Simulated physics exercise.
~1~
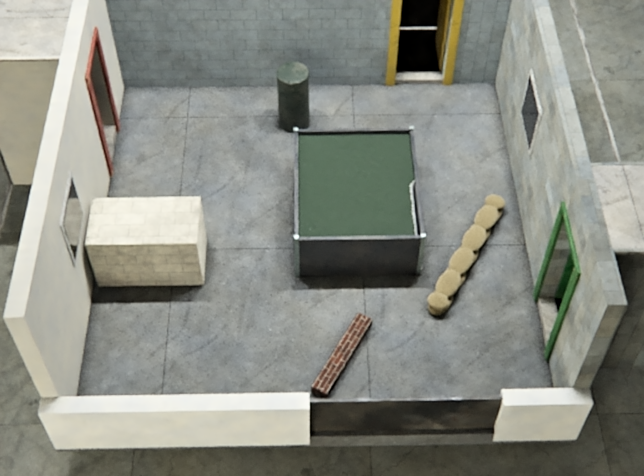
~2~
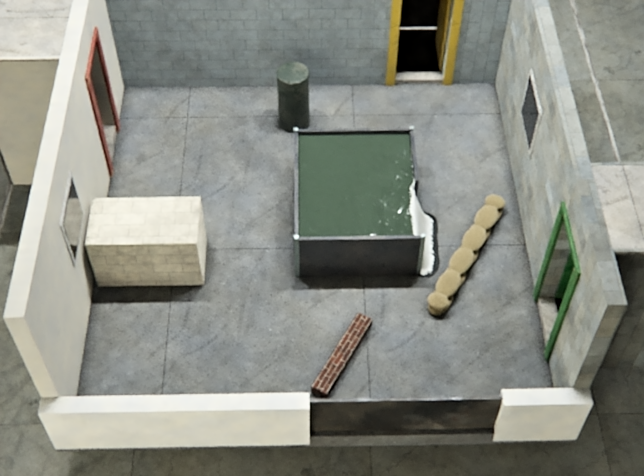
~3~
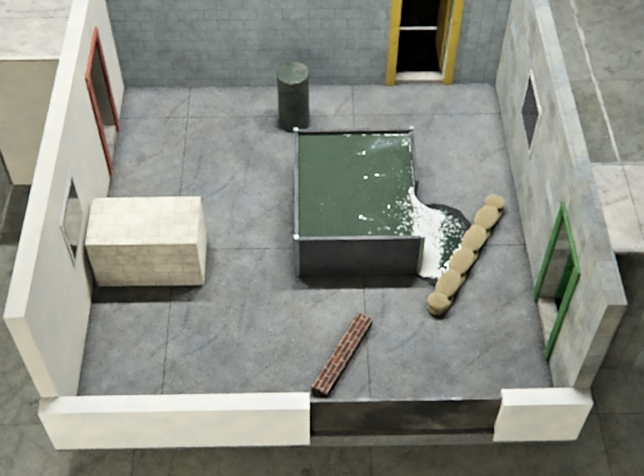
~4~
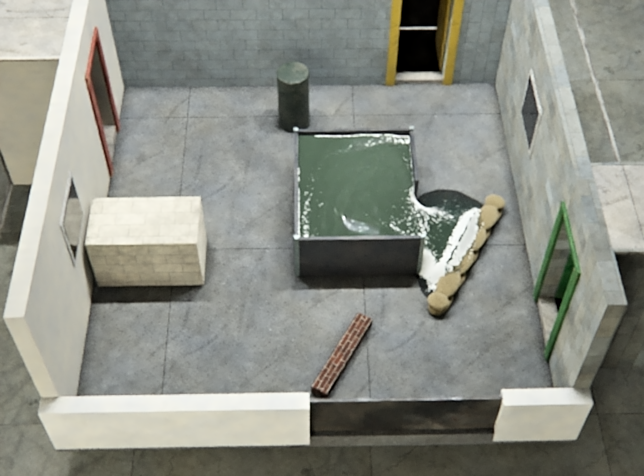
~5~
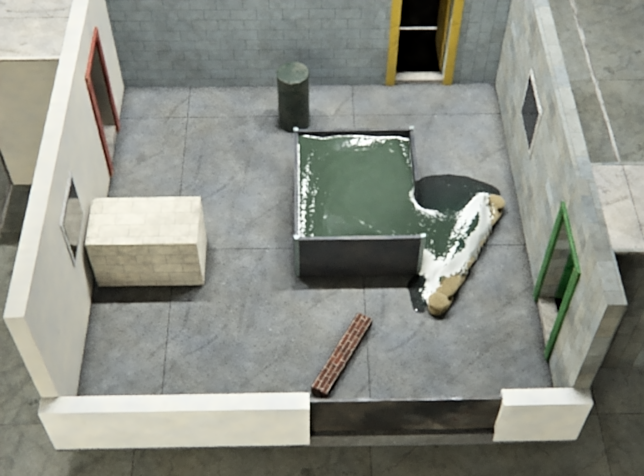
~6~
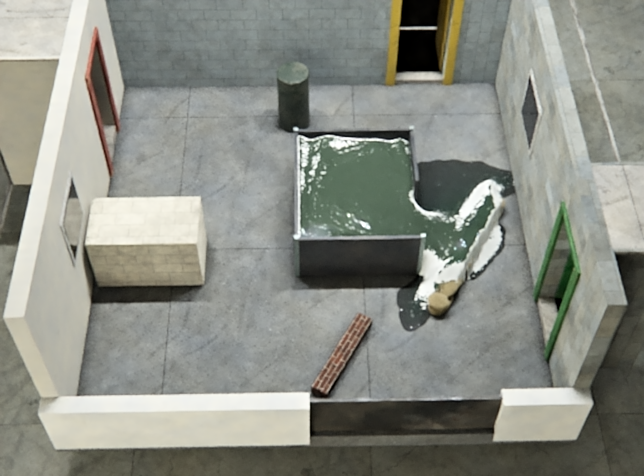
On a workshop floor, green water bursts from a tank's right side and washes over sandbags.
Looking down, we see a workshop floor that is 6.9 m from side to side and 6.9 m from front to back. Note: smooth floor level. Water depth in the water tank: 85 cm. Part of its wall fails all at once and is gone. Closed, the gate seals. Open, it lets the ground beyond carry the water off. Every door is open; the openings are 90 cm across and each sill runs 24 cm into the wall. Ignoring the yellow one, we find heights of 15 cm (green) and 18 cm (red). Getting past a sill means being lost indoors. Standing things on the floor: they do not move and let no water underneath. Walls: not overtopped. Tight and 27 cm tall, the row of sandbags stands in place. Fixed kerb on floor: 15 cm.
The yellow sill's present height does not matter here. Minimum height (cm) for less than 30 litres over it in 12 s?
Around 23 cm.
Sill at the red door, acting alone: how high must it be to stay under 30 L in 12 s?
At the red door you'd want roughly 5.0 cm.
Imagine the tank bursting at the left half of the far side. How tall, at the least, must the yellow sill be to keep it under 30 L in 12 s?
Near 10.5 cm.
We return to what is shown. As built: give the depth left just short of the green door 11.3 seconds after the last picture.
Some 8.0 cm.
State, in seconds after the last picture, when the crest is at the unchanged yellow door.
Peak time: About 2.6 s.
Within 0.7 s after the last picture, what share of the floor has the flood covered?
Roughly 25 percent.
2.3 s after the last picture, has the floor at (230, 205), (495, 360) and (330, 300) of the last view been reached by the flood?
In turn: Not reached, wet, flooded.
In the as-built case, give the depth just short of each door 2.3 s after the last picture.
Door by door in cm - yellow 25, green 9, red 0.
Then, 0.7 s after the last picture water covers 25 % of the floor, deepest (62 cm) near (448, 265); it has not reached the yellow door.
Then, 2.3 s after the last picture water covers 50 % of the floor, deepest (39 cm) near (448, 265); 25 cm at the yellow door, 41 litres in over its 11 cm sill.
Then, 11.3 s after the last picture water covers 95 % of the floor, deepest (12 cm) near (466, 229); 10 cm at the yellow door, 254 litres in over its 11 cm sill.
At the yellow door as built, the water peaked near 26 cm, 2.5 s after the last picture.
Run again over the same 12 s with other heights there, 70 litres in over 19 cm, 17 litres over 25.5 cm. The limit of 30 litres is kept from about 23 cm up.
